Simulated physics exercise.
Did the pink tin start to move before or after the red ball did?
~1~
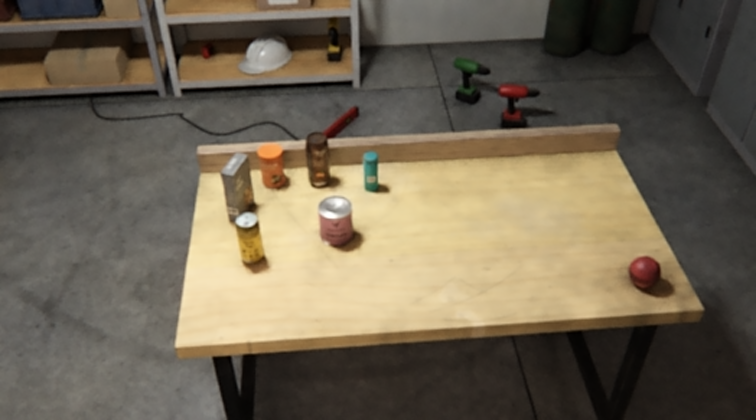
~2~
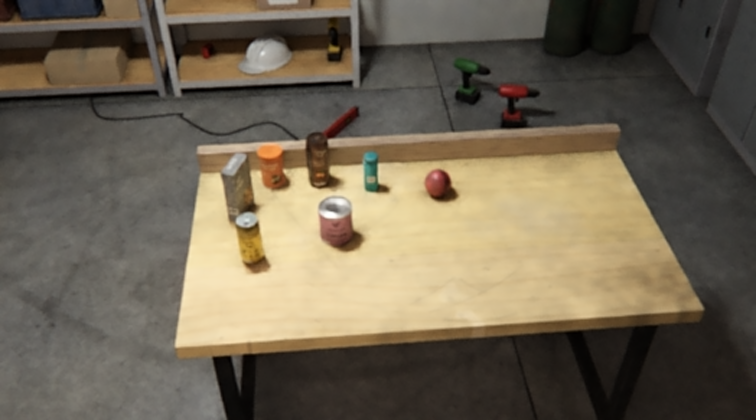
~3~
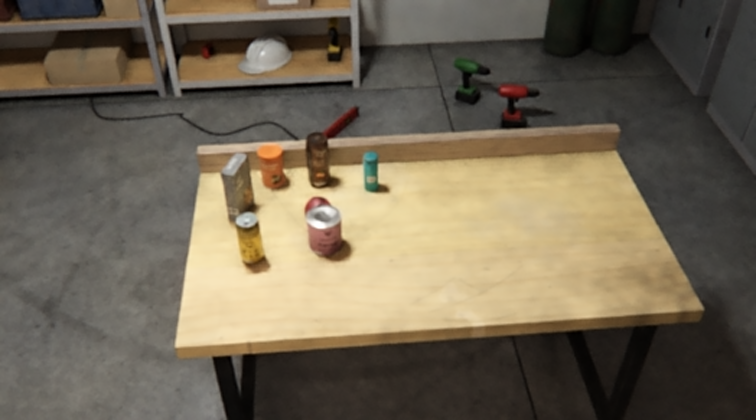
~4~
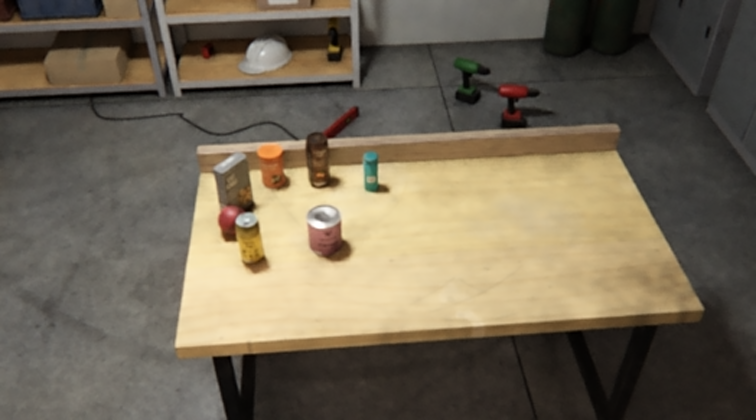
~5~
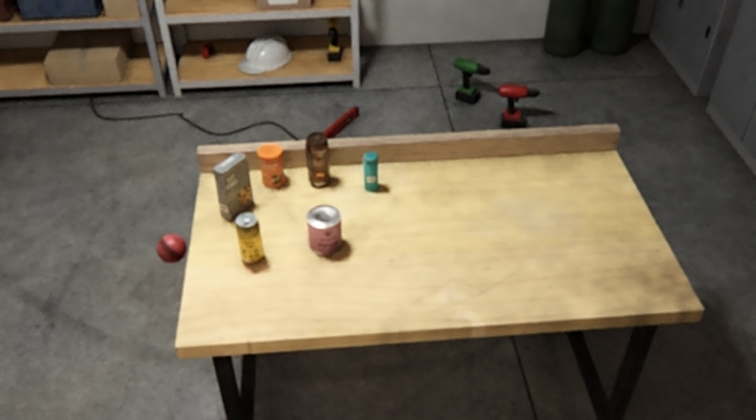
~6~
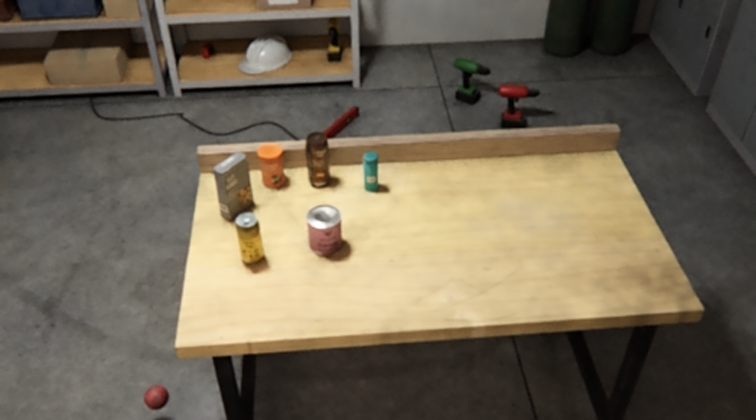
The pink tin moved after the red ball. The ball was already on its way across the table while the tin was still in its starting place.
A red ball shot across a wooden table to the raised strip at the back, then went left past a pink tin, which shifted slightly, and a grey packet before dropping off the left side, leaving everything else standing.
